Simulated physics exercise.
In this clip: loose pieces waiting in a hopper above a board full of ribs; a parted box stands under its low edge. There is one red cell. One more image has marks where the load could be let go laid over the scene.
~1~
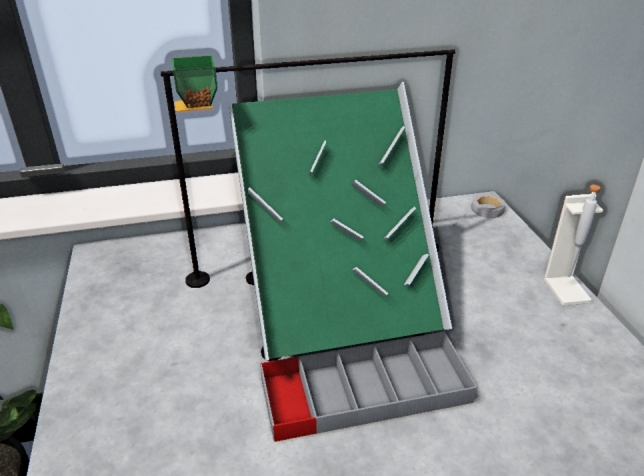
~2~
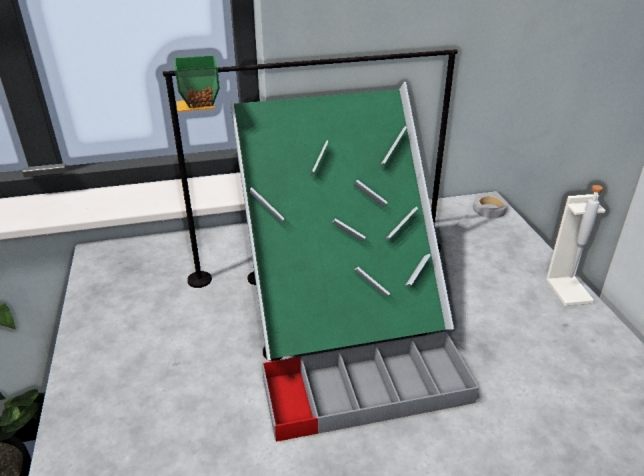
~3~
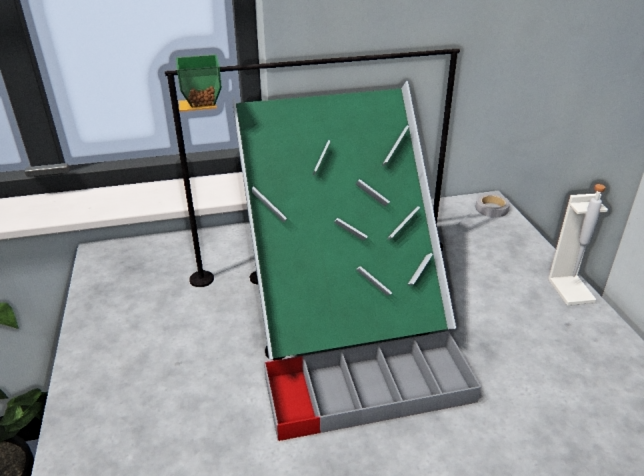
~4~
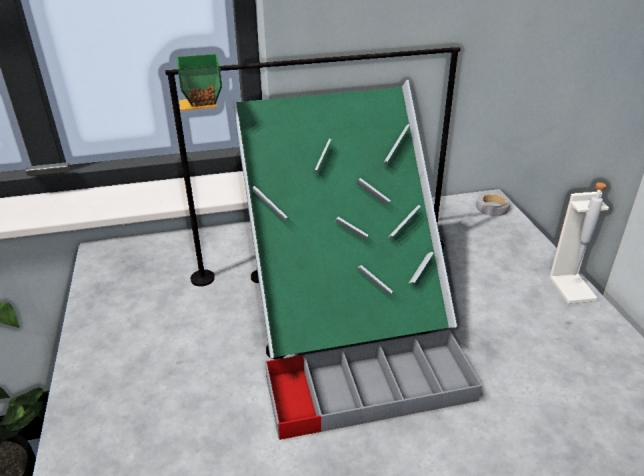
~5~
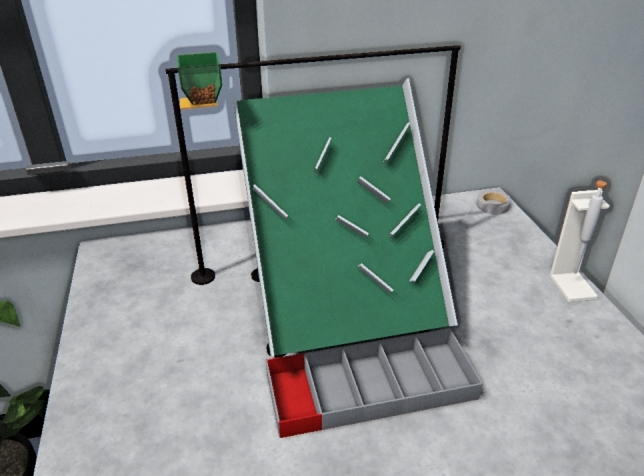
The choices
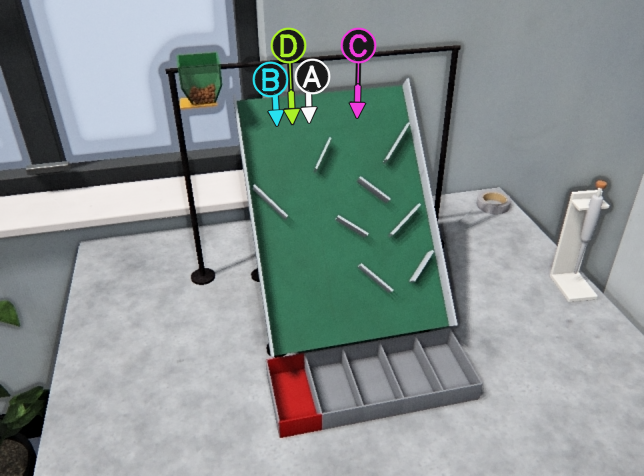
Nothing moved apart from a very slight shift of the view, as small pieces sat in a green hopper above a tilted green board with pale ribs and a divided tray with a red left cell.
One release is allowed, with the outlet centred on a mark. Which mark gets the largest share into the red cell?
Go for A.
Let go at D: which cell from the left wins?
It is the second one.
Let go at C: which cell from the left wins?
The fifth from the left.
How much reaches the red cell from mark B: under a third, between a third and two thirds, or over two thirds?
Mark B gives under a third.
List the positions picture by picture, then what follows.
Hopper near (197, 95), cereal balls, door shut, in the first picture.
Ribs (313, 172) to (328, 141), (384, 163) to (406, 126), (251, 188) to (284, 219), in the second picture.
Ribs (359, 180) to (389, 202), (337, 219) to (367, 237), (391, 237) to (419, 207), in the third picture.
Ribs (361, 266) to (392, 292), (414, 282) to (433, 252), in the fourth picture.
Red cell near (301, 425), number 1 of 5 from the left, in the fifth picture.
On the marked copy, mark A meets the board at (309, 117); mark B meets the board at (276, 120); mark C meets the board at (357, 112); mark D meets the board at (292, 118).
If A is chosen, close to a third in the red cell, close to a third in other cells, close to a quarter outside the box.
If B is chosen, only a few in the red cell, close to two thirds in other cells, close to a third outside the box.
If C is chosen, none at all in the red cell, the whole lot in other cells.
If D is chosen, a small share in the red cell, close to two thirds in other cells, close to a quarter outside the box.
